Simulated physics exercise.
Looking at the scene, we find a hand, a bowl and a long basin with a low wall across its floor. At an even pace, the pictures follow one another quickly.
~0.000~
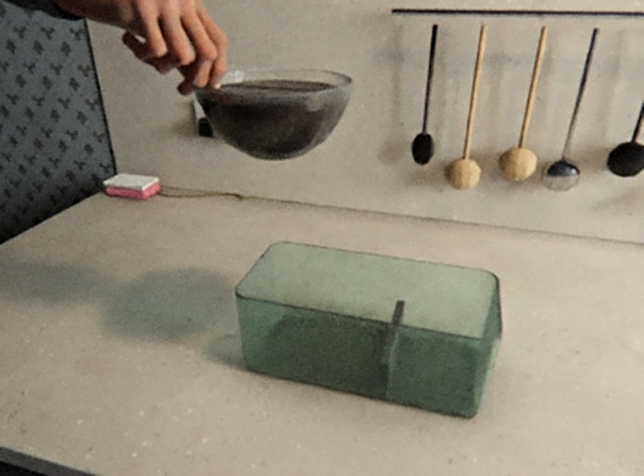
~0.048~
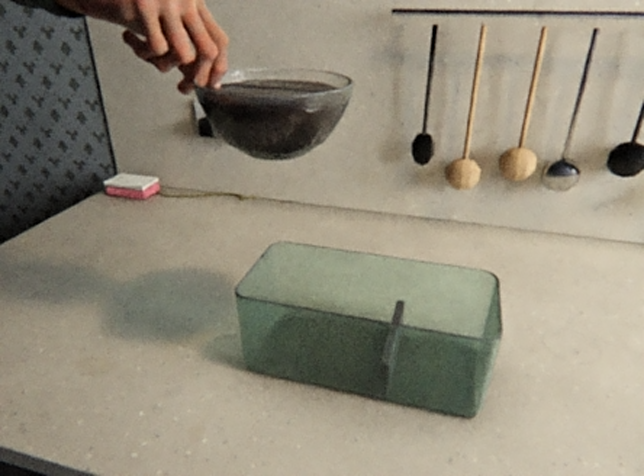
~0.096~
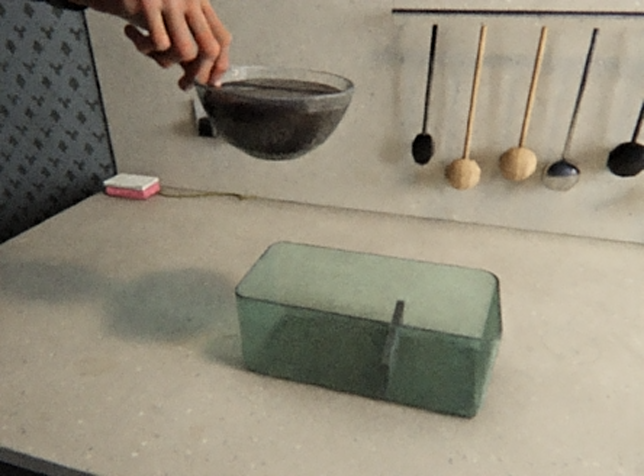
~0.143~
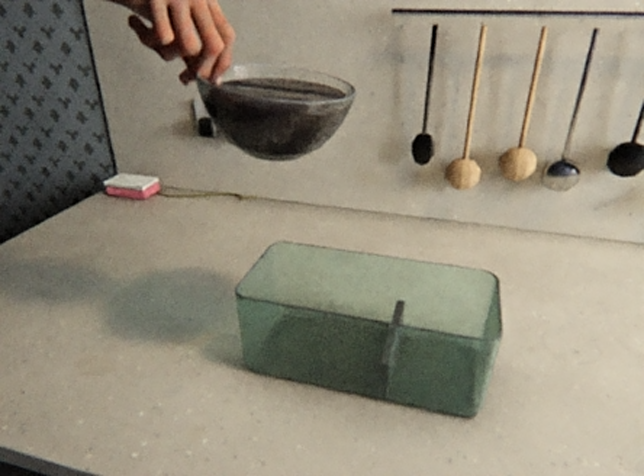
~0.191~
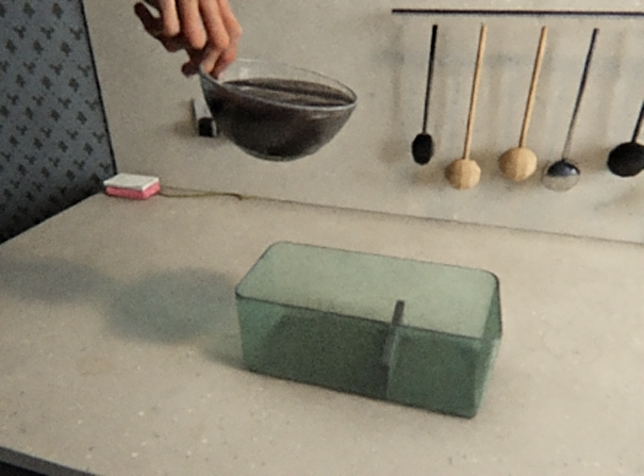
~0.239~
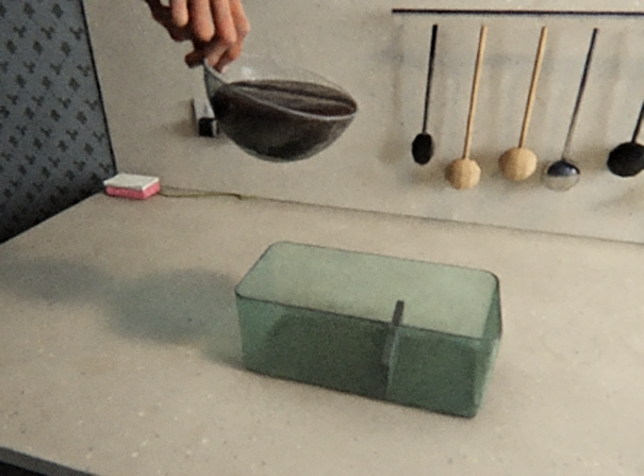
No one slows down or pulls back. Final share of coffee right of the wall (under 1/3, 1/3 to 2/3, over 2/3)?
1/3 to 2/3.
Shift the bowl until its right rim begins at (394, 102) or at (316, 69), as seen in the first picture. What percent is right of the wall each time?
You'd get 75 percent from the first and 20 percent from the second.
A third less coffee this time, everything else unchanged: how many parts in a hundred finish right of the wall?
Close to 35 per cent.
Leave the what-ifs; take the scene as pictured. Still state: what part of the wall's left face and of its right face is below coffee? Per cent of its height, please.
The left side sits at 30 per cent and the right side at 50.
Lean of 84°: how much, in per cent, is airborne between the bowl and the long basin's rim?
It works out to about 55 percent.
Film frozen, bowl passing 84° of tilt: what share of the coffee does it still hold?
My estimate is close to 20 percent remaining.
Then, 0.59 s in, the tilt is 84° and 20 per cent is still to pour, 4 is left of the wall and 23 right of it.
Then, 0.85 s in, the tilt is 115° and 0 per cent is still to pour, 44 is left of the wall and 47 right of it.
Then, 1.12 s in, the tilt is 116° and 0 per cent is still to pour, 49 is left of the wall and 47 right of it.
Then, 1.41 s in, the tilt is 116° and 0 per cent is still to pour, 50 is left of the wall and 47 right of it.
Finally, 50 per cent lies left of the wall, 47 right of it and 4 outside.
